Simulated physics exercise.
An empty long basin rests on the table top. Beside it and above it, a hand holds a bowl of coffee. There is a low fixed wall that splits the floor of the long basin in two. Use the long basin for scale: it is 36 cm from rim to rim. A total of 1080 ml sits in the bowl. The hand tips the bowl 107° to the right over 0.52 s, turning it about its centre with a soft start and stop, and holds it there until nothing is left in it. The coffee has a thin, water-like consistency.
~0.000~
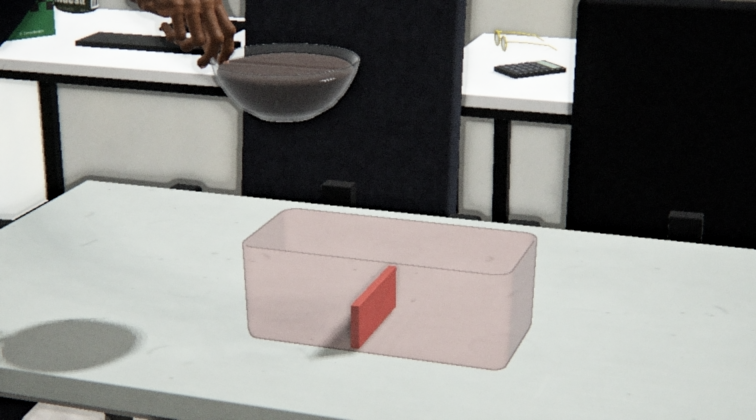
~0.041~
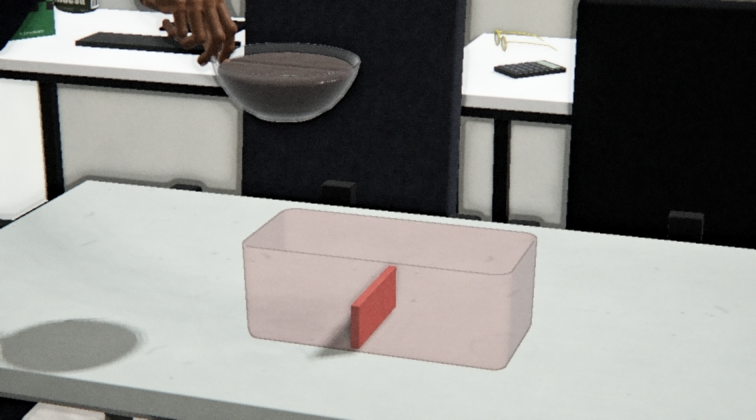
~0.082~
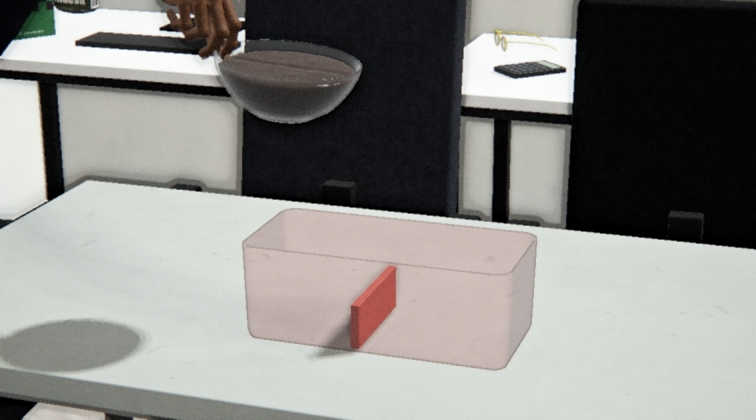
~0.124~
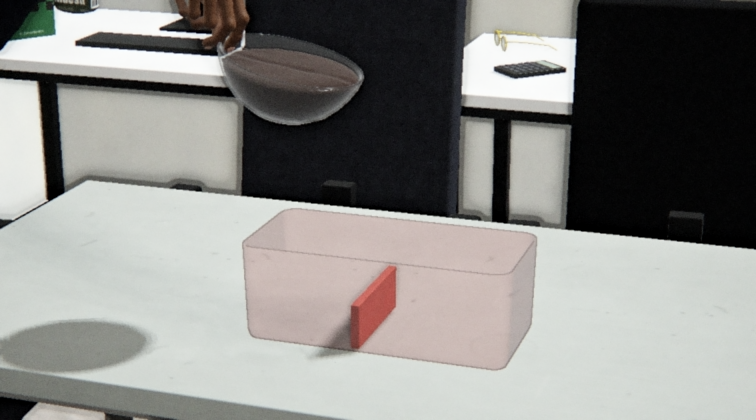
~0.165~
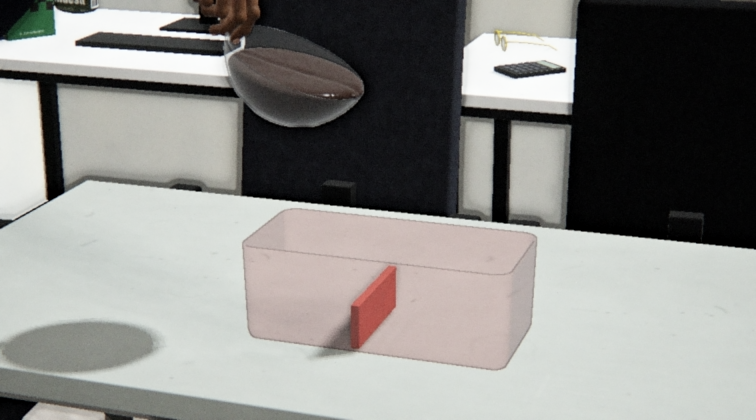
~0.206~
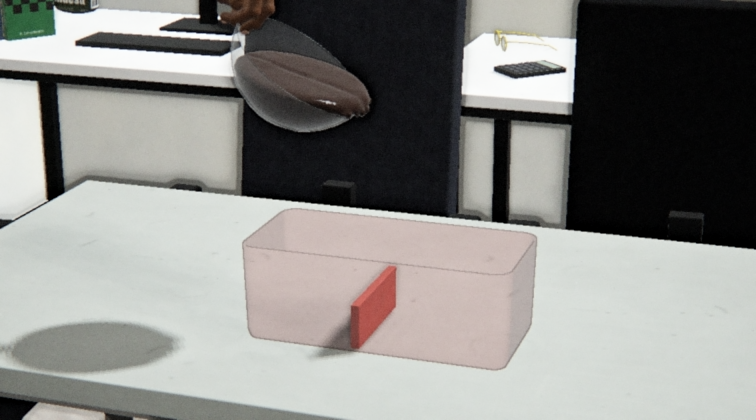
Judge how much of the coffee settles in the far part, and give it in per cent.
Some 66 per cent settles in the far part.
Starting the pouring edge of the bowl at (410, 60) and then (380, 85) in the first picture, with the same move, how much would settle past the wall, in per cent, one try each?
I'd expect close to 80 per cent and then close to 80 per cent.
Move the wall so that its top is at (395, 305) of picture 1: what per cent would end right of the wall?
Then it comes to around 45 per cent.
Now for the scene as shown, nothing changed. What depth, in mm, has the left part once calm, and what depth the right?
Once settled, the left stands around 12 mm and the right around 22 mm.
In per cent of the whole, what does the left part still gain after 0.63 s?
Some 8 per cent.
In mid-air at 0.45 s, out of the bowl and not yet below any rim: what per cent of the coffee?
I'd put it at about 52 percent.
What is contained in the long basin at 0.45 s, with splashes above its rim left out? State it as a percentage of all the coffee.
I reckon close to 46 percent of it.
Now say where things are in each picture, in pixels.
The first frame shows tilt 0°; pouring edge (354, 66); surface from (224, 62) to (352, 72); the long basin's rim runs from (263, 227) to (525, 256); the wall's top is at (374, 286).
The second frame shows tilt 2°; pouring edge (355, 68); surface from (224, 61) to (352, 73).
The third frame shows tilt 6°; pouring edge (357, 74); surface from (226, 58) to (354, 76).
The fourth frame shows tilt 14°; pouring edge (358, 85); surface from (230, 54) to (357, 83).
The fifth frame shows tilt 24°; pouring edge (358, 98); surface from (235, 52) to (355, 89); 1 per cent is over the edge.
The sixth frame shows tilt 36°; pouring edge (355, 113); surface from (242, 54) to (335, 88); 8 per cent is over the edge.
By 0.45 s the tilt is 102° and 2 per cent is still to pour, 1 is left of the wall and 45 right of it.
By 0.63 s the tilt is 107° and 0 per cent is still to pour, 21 is left of the wall and 67 right of it.
By 0.82 s the tilt is 107° and 0 per cent is still to pour, 23 is left of the wall and 57 right of it.
By 1.02 s the tilt is 107° and 0 per cent is still to pour, 28 is left of the wall and 66 right of it.
At rest 28 per cent lies left of the wall, 66 right of it and 6 outside.
